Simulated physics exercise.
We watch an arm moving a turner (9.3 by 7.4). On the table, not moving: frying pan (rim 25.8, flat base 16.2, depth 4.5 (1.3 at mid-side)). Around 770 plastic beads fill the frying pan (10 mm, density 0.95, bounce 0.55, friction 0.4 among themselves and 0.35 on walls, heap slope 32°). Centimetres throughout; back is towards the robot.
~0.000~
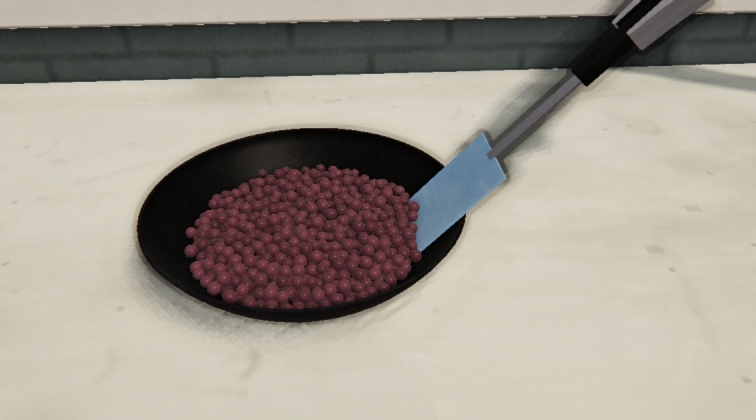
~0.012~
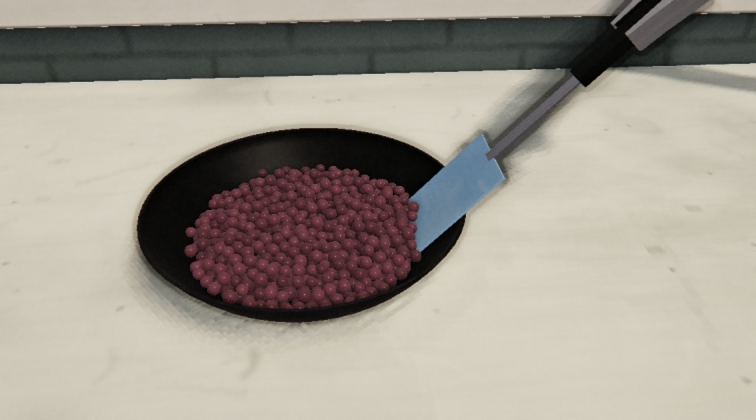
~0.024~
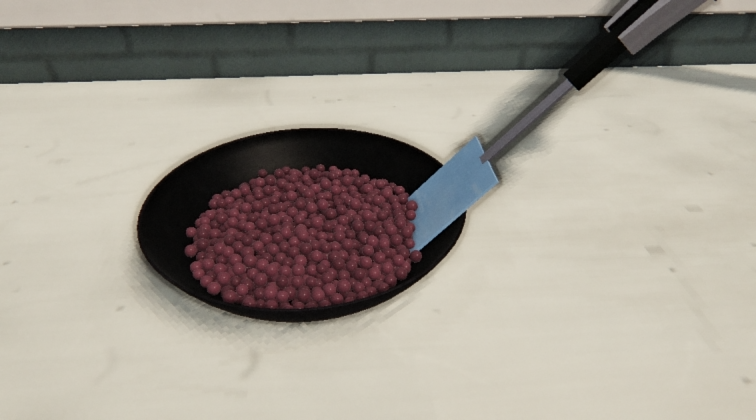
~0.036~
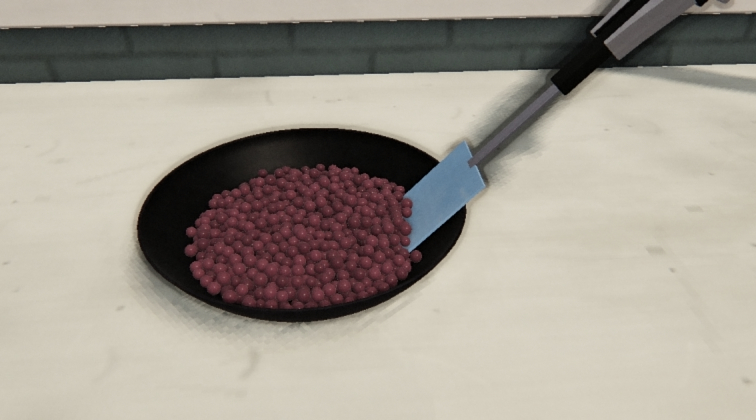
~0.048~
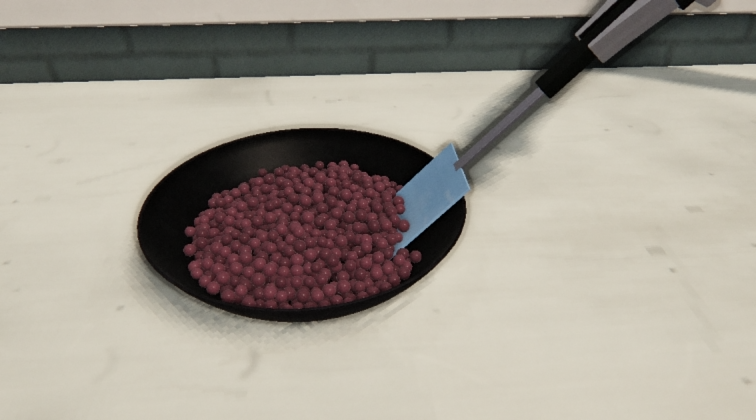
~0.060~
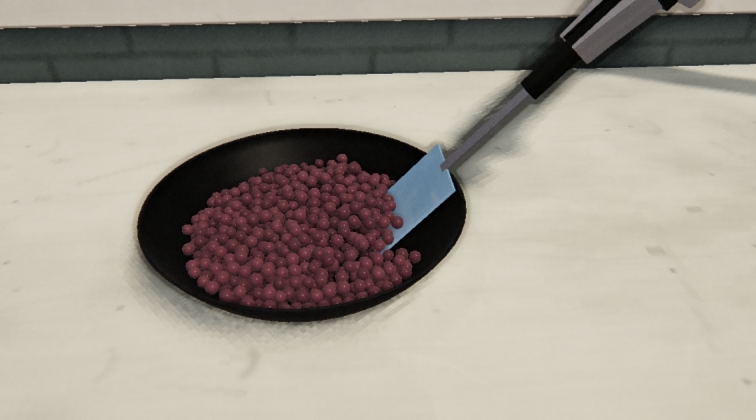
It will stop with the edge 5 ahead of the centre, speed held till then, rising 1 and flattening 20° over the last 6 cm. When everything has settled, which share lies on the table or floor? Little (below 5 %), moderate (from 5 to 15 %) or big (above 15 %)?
A little share, below 5 %, ends on the table or floor.
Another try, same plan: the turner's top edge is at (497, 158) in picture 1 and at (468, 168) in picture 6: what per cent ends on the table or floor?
Some 0 per cent.
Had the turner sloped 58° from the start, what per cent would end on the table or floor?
In that case some 0 per cent.
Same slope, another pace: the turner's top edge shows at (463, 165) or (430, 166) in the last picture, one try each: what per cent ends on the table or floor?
Some 0 and 5 per cent.
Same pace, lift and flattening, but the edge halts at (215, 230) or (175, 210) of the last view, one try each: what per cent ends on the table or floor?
Some 5 and 30 per cent.
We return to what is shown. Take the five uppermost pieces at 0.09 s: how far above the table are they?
Roughly 6 cm.
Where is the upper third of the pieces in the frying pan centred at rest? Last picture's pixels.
Near (216, 213).
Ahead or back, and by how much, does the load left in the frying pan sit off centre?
About 4.0 cm ahead.
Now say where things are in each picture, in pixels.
The first picture shows turner top edge at (494, 154), sloping 47°; upper third of the load around (309, 220), from x 190 to 415, top at y 170; 769 in the frying pan.
The second picture shows turner top edge at (493, 155), sloping 47°; upper third of the load around (309, 220), from x 190 to 415, top at y 170.
The third picture shows turner top edge at (486, 158), sloping 47°; upper third of the load around (310, 220), from x 190 to 415, top at y 170.
The fourth picture shows turner top edge at (474, 162), sloping 47°; upper third of the load around (314, 219), from x 190 to 415, top at y 170.
The fifth picture shows turner top edge at (460, 165), sloping 47°; upper third of the load around (316, 216), from x 190 to 415, top at y 165.
The sixth picture shows turner top edge at (446, 166), sloping 47°; upper third of the load around (313, 213), from x 185 to 415, top at y 160; 769 in the frying pan.
After 0.09 s, sloping 47°, highest piece 7 above the table; 769 in the frying pan.
After 0.13 s, sloping 39°, highest piece 8 above the table; 769 in the frying pan.
After 0.35 s, sloping 27°, highest piece 5 above the table; 768 in the frying pan, 1 on the blade or in flight.
After 1.40 s, sloping 27°, highest piece 5 above the table; 768 in the frying pan, 1 on the table or floor.
At rest, 768 in the frying pan, 1 on the table or floor. That is 0 % on the table or floor.
